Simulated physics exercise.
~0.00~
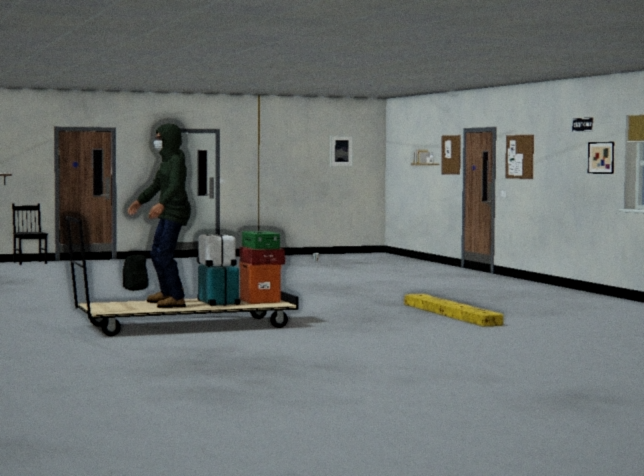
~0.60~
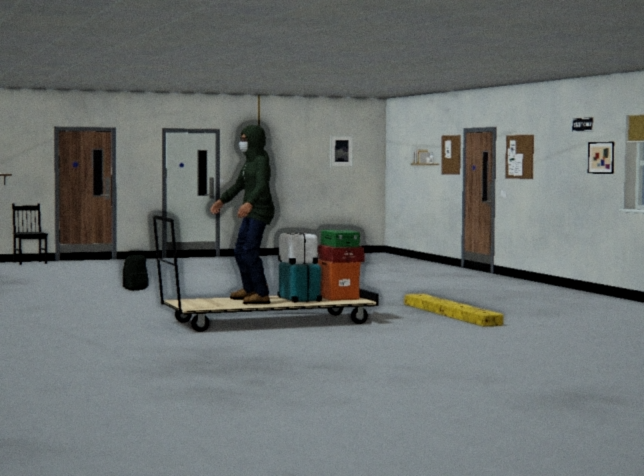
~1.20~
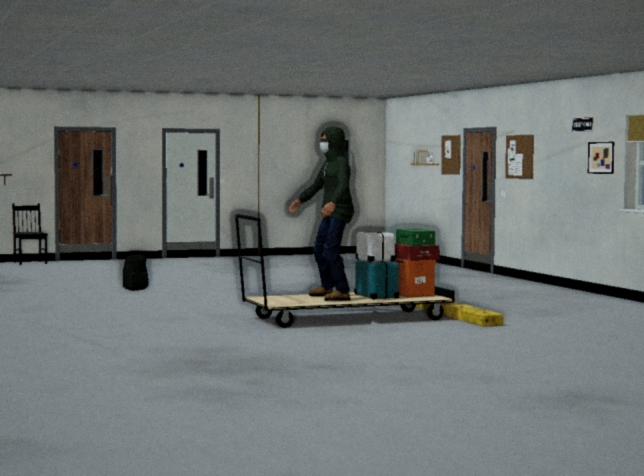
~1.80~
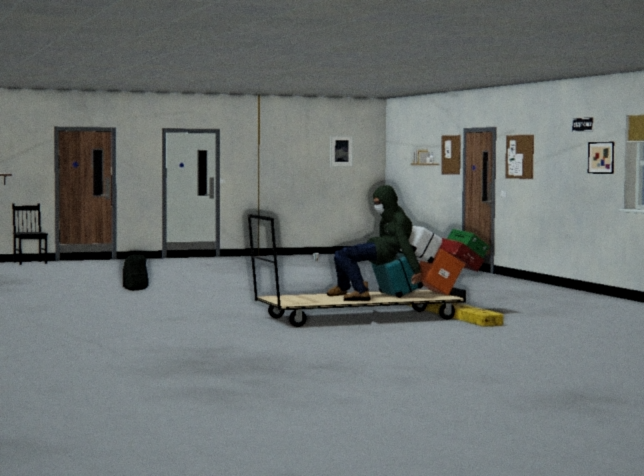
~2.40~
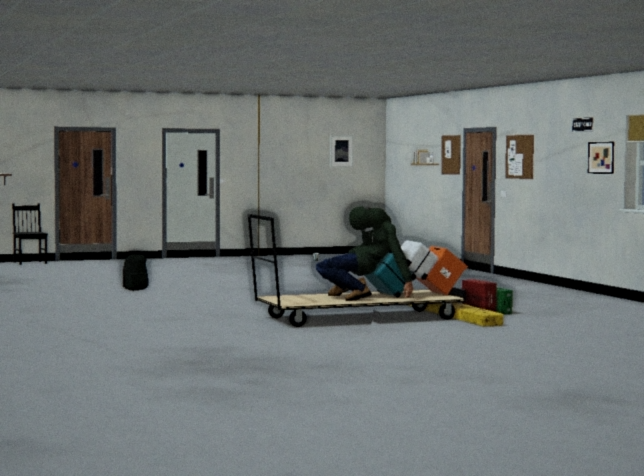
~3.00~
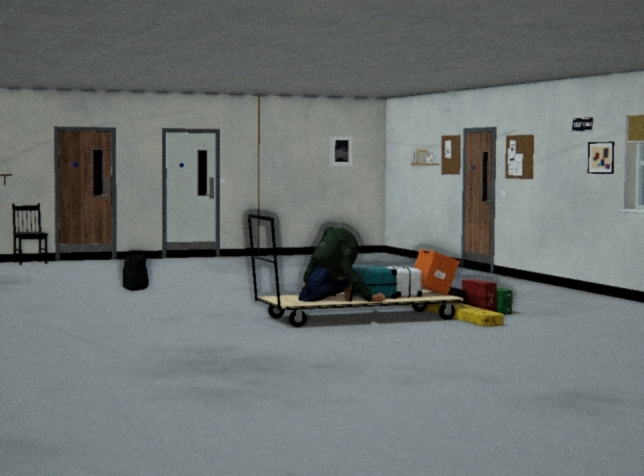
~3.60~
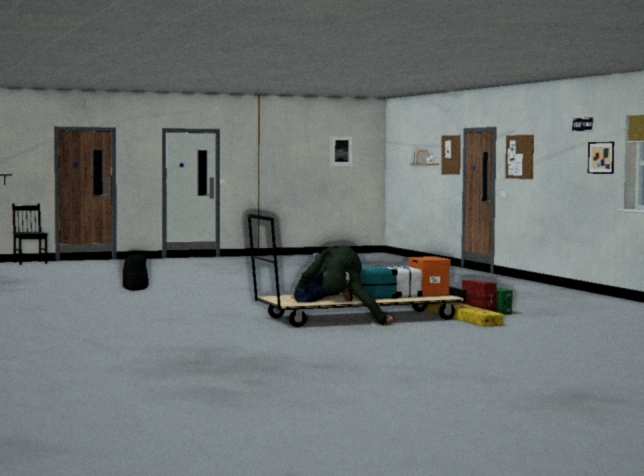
A flatbed trolley rolls rightward across a grey-floored room, seen side-on from a still view, carrying a standing figure in a dark green hood and pale mask behind teal and white suitcases, an orange box, and a red box topped by a green one. It reaches a low yellow block on the floor and stops. The figure drops to a sitting position against the tilting luggage, and the red and green boxes tumble over the front edge to the floor. The figure then slumps forward, folded over with an arm hanging past the deck's side, while the suitcases and orange box settle aboard.
